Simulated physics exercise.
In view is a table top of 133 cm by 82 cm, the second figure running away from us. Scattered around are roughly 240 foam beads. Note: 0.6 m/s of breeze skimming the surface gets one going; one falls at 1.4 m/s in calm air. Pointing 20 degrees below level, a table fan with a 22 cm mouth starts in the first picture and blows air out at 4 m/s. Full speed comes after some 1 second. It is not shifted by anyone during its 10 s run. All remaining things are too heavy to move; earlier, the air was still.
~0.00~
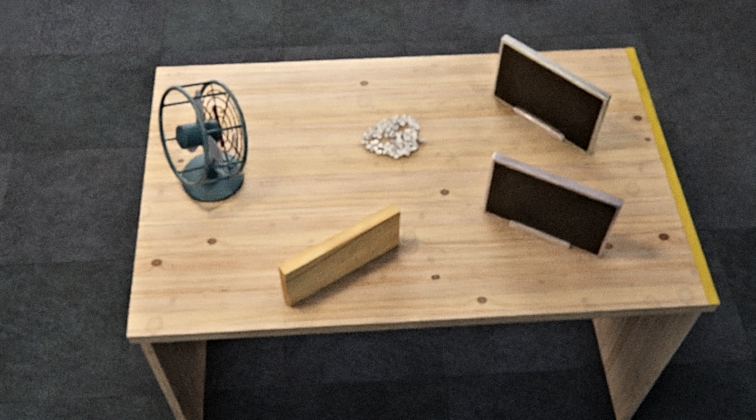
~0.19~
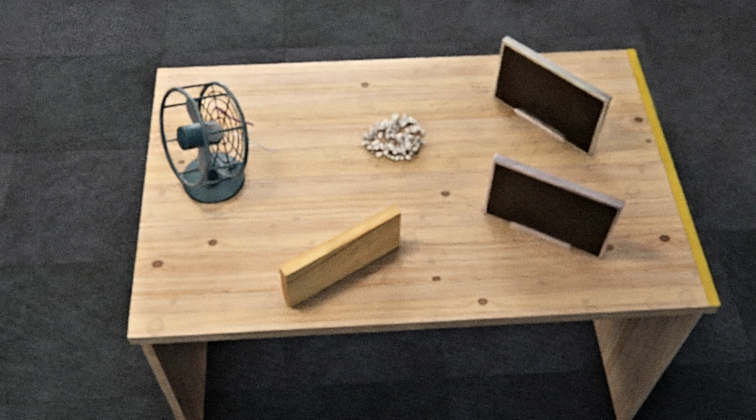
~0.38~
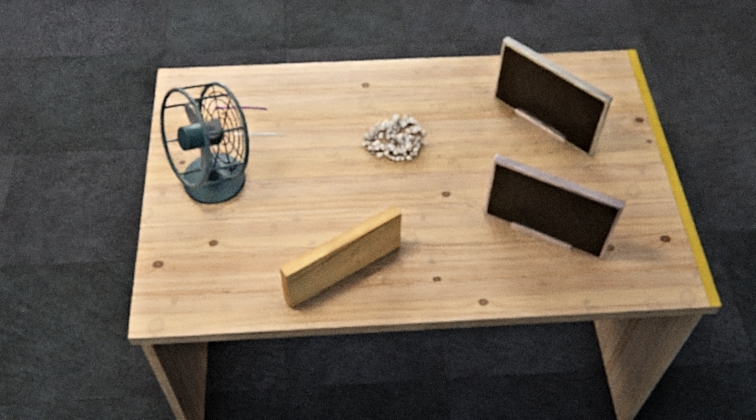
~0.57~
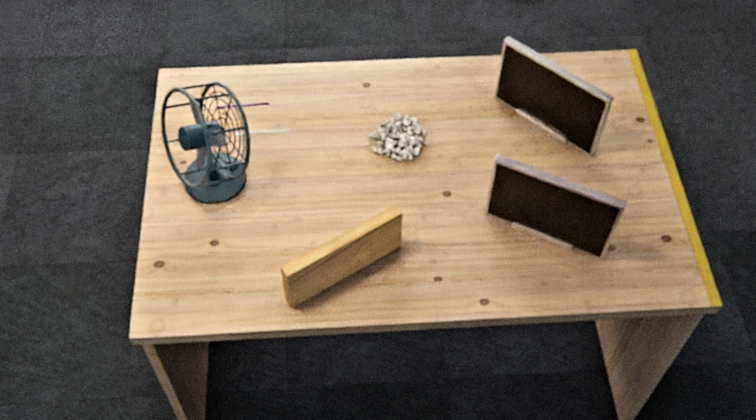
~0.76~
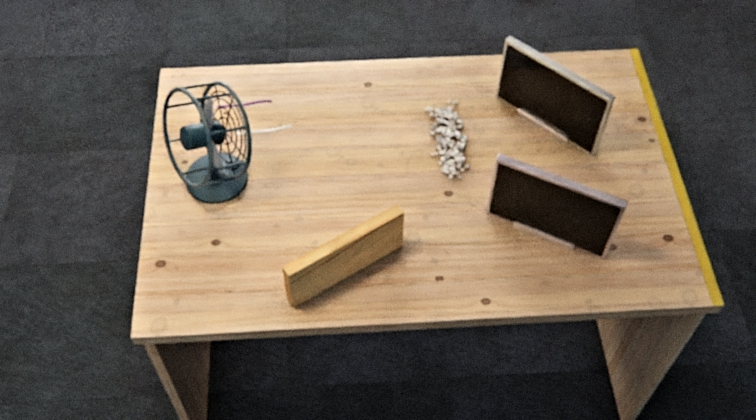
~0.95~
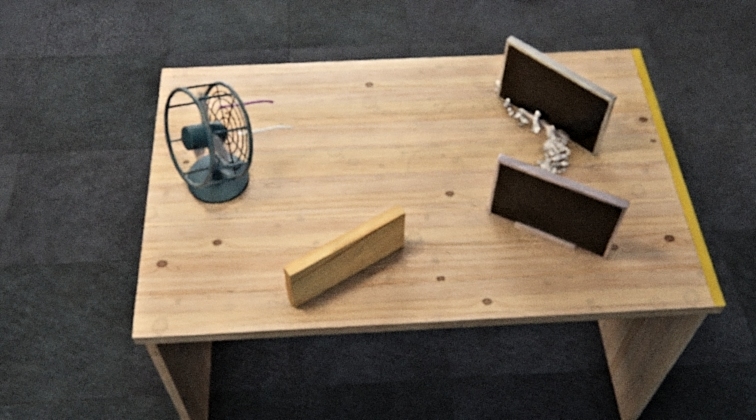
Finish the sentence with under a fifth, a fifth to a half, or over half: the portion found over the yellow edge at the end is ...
The portion found there is over half.
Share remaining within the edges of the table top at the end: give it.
Share at the end: Around 0 %.
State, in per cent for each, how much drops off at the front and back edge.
0 % front, 10 % back.
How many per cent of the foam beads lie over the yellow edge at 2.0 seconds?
80 % or thereabouts.
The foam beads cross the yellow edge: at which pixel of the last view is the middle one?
The middle of the crossings lies near (691, 202) in the last picture.
After 2.0 s, 80 % are over the yellow edge; 83 % have settled or left.
After 3.2 s, 88 % are over the yellow edge; 94 % have settled or left.
After 5.5 s, 91 % are over the yellow edge; 100 % have settled or left.
After 10.0 s, at the end, 91 % are over the yellow edge.
